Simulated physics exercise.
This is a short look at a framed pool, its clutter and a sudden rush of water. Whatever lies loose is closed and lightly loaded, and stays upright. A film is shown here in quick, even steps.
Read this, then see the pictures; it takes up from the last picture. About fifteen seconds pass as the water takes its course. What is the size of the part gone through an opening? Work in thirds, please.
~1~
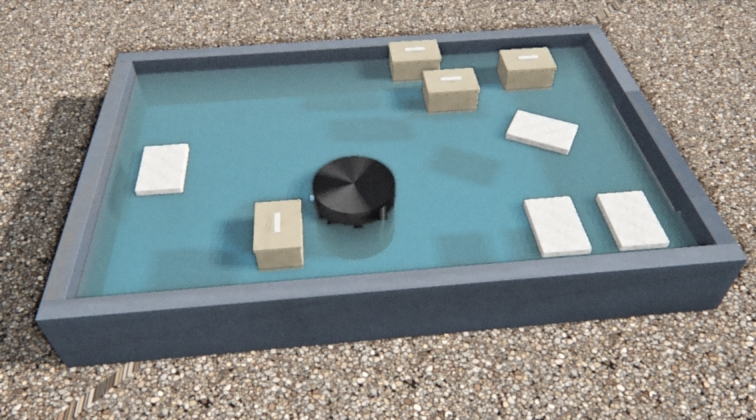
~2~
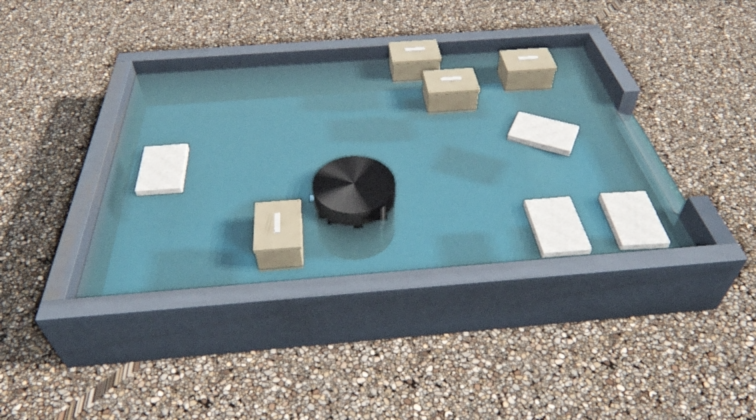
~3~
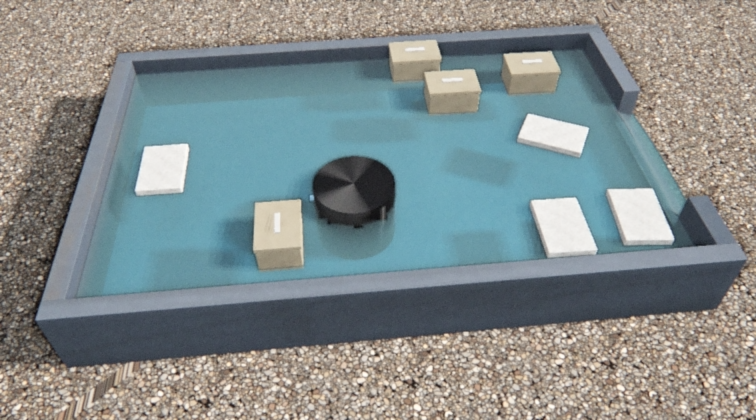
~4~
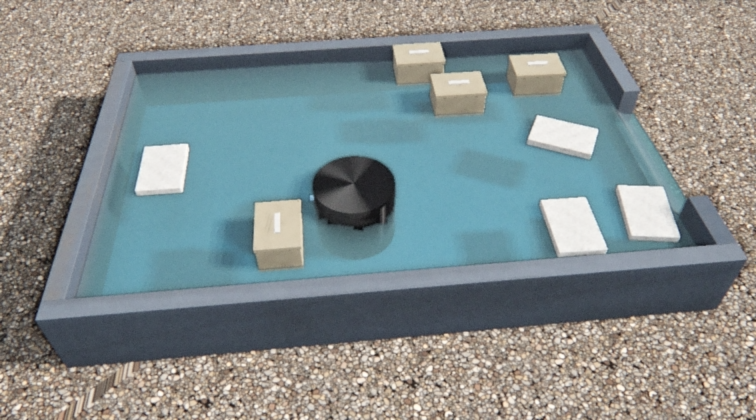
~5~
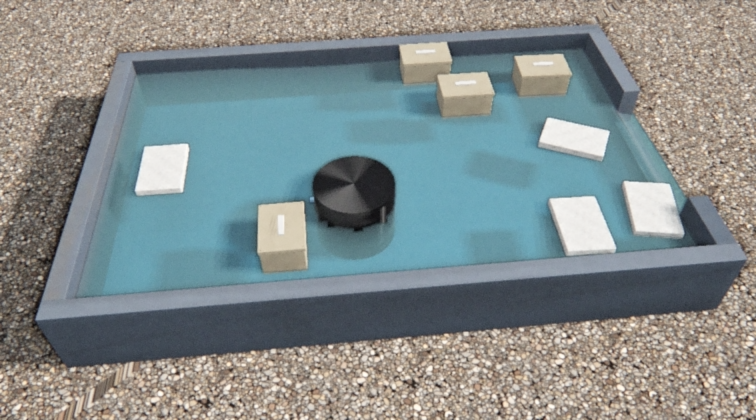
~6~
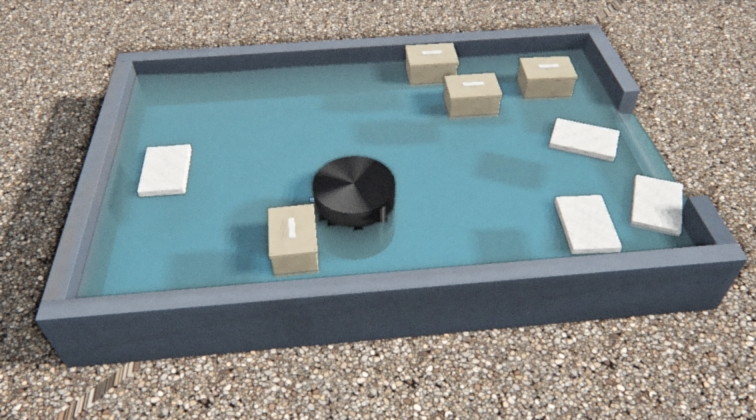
That would be one to two thirds.
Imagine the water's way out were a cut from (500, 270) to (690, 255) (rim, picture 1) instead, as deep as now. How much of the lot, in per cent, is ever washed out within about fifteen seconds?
Some 40 per cent of the lot.
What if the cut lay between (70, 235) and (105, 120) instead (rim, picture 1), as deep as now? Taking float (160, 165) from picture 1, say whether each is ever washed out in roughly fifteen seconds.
My call: Yes.
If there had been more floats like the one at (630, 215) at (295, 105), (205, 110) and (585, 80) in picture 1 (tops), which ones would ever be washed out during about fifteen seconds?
Outcomes in turn are not expelled, not expelled, expelled.
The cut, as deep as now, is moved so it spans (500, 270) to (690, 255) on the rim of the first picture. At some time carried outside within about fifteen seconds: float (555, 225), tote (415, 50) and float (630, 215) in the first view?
Item one gets away, item two doesn't escape, item three gets away.
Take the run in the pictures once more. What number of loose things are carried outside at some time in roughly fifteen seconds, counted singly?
That gives 4.
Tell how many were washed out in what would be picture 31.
The number works out to 4.
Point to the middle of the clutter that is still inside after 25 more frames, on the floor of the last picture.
Roughly (426, 183).
A moment on, 1 of 8 are out; 7 afloat.
Next, 3 of 8 are out; 5 afloat.
Later, 4 of 8 are out; 4 afloat.
In the end, 4 of 8 are out; 4 afloat.
